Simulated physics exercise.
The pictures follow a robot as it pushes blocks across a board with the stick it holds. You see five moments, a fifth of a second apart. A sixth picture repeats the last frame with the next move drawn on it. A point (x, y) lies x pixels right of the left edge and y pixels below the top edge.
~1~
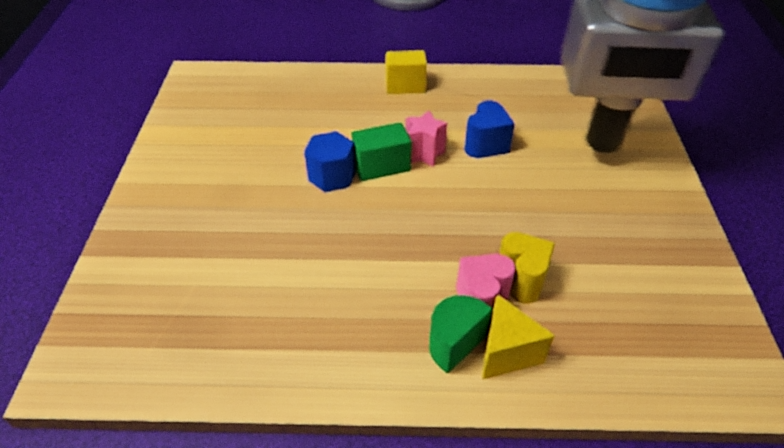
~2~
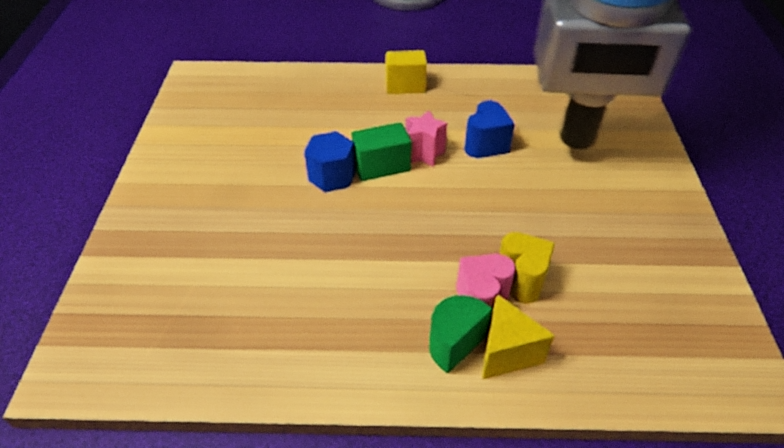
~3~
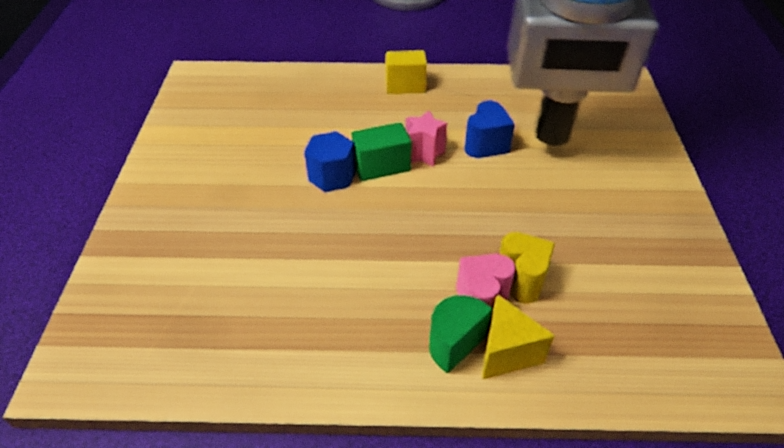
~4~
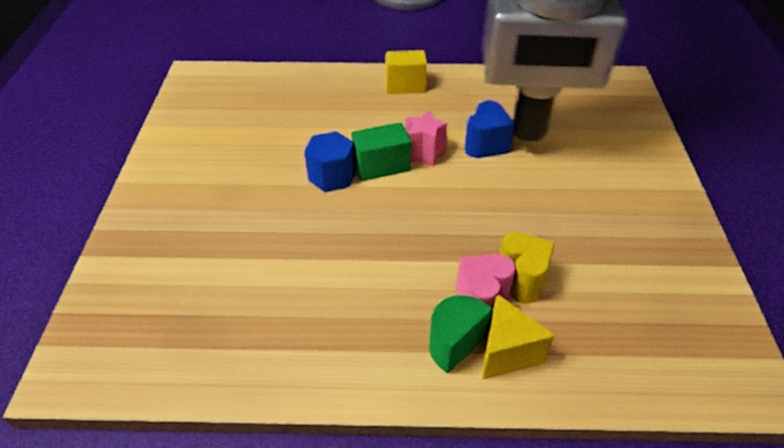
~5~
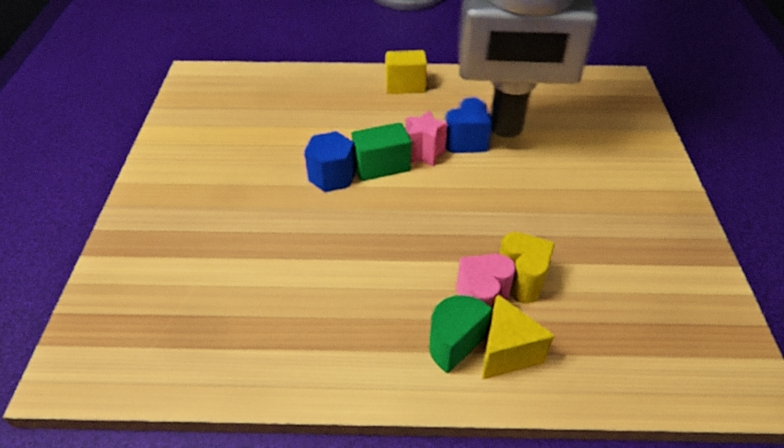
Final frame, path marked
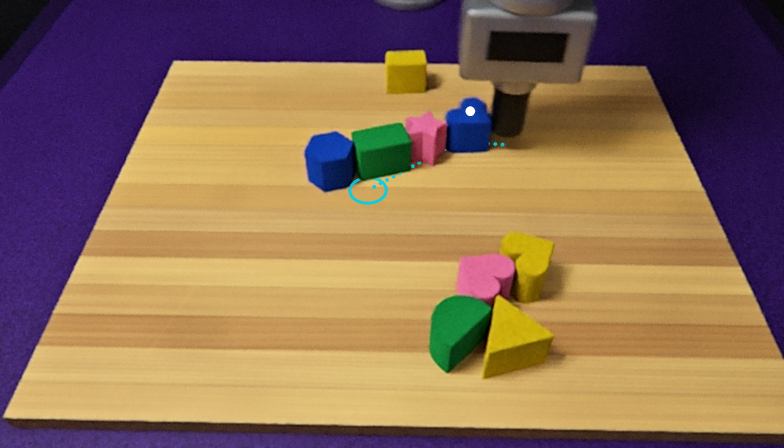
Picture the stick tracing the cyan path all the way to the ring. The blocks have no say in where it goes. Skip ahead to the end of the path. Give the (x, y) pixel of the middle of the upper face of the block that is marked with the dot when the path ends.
(425, 101)
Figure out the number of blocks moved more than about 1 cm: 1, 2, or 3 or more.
Moved: 3 or more.
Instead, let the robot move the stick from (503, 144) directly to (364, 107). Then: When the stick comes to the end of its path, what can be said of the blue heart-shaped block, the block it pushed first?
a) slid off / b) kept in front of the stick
(b)
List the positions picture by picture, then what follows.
In the first picture, stick tip (602, 143); block tops, blue hexagon (329, 146); green oblong block (381, 136); pink star-shaped block (426, 123); blue heart-shaped block (490, 115).
In the second picture, stick (577, 140); blocks unchanged.
In the third picture, stick (552, 136); blocks unchanged.
In the fourth picture, stick (528, 132); blocks unchanged.
In the fifth picture, stick (505, 128); blue hexagon (329, 146); green oblong block (381, 136); pink star-shaped block (426, 123); blue heart-shaped block (470, 111).
Path on the board, from (503, 144) over (452, 147) and (411, 167) to (368, 190); the dot is on the blue heart-shaped block.
What follows on the original path. One third of the way, stick (454, 130); blue hexagon (326, 146); green oblong block (377, 137); pink star-shaped block (417, 124), turned 15° anticlockwise; blue heart-shaped block (429, 100), turned 45° clockwise.
Two thirds of the way, stick (411, 151); blue hexagon (275, 157), turned 35° clockwise; green oblong block (328, 158); pink star-shaped block (371, 144), turned 15° anticlockwise; blue heart-shaped block (425, 101), turned 55° clockwise.
At the end, stick (367, 174); blue hexagon (227, 161), turned 50° clockwise; green oblong block (276, 172), turned 20° clockwise; pink star-shaped block (324, 164); blue heart-shaped block (425, 101), turned 55° clockwise.
